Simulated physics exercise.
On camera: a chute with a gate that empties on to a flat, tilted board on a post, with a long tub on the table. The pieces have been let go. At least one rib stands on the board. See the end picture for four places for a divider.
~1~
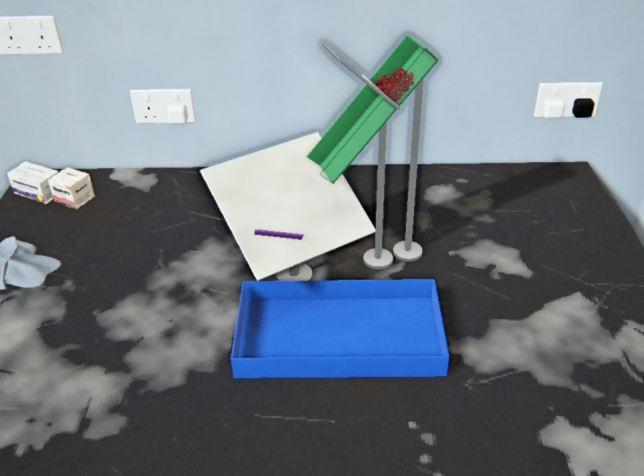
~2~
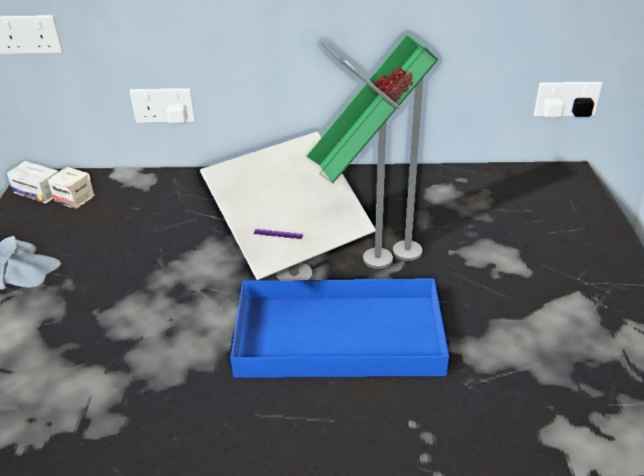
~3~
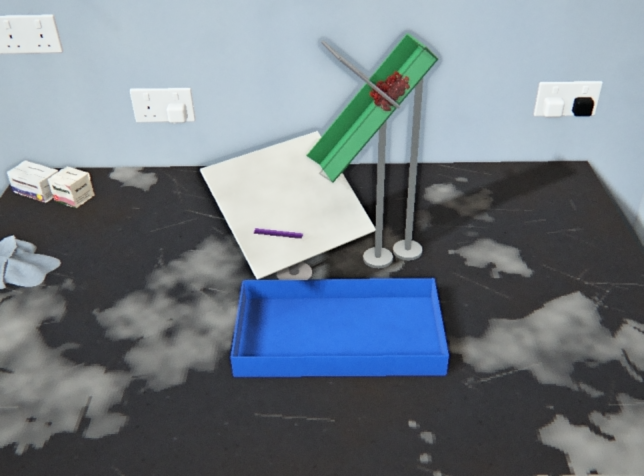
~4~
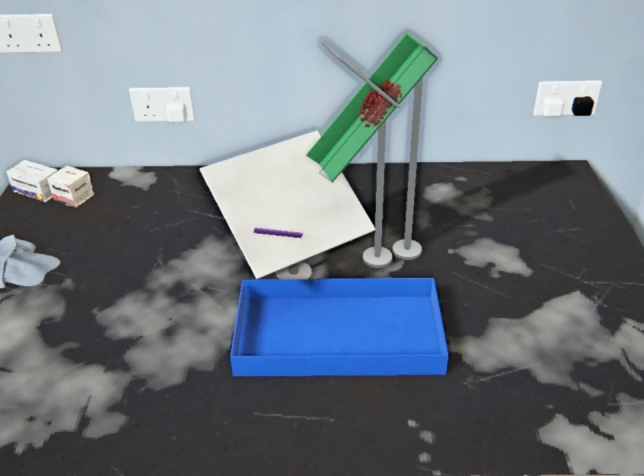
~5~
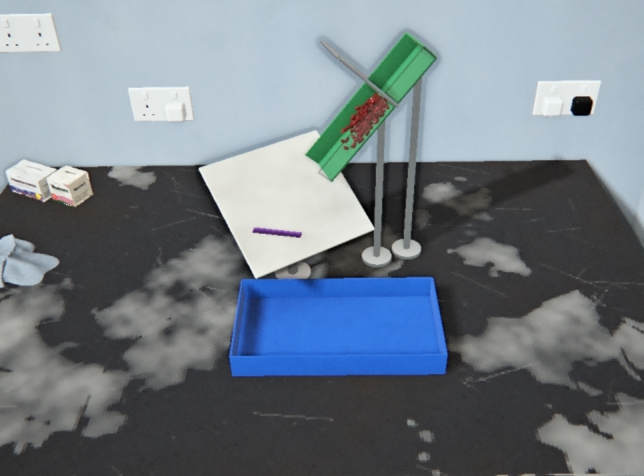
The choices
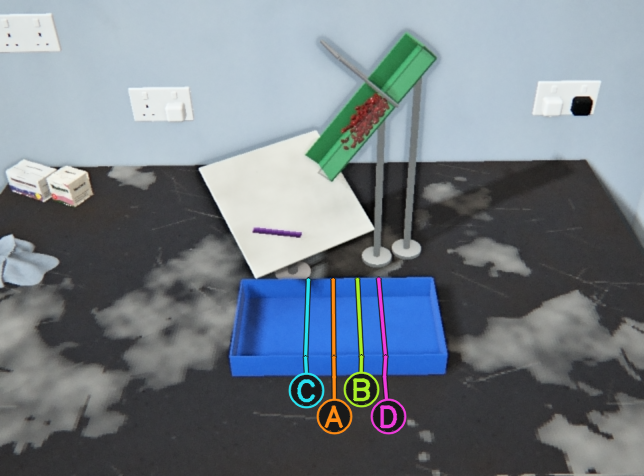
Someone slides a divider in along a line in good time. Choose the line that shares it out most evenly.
Choose A.
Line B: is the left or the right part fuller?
Left.
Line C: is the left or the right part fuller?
More lands on the right.
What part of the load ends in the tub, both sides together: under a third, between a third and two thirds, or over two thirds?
Between a third and two thirds.
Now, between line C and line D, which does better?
Line C.
On the marked copy, line A crosses the front rim at (333, 356); line B crosses the front rim at (361, 356); line C crosses the front rim at (305, 356); line D crosses the front rim at (385, 355).
With A, of what is caught, about a third on the left of the divider, about two thirds on the right.
With B, of what is caught, nearly all on the left of the divider, a small part on the right.
With C, of what is caught, a small part on the left of the divider, most on the right.
With D, of what is caught, all on the left of the divider, none on the right.
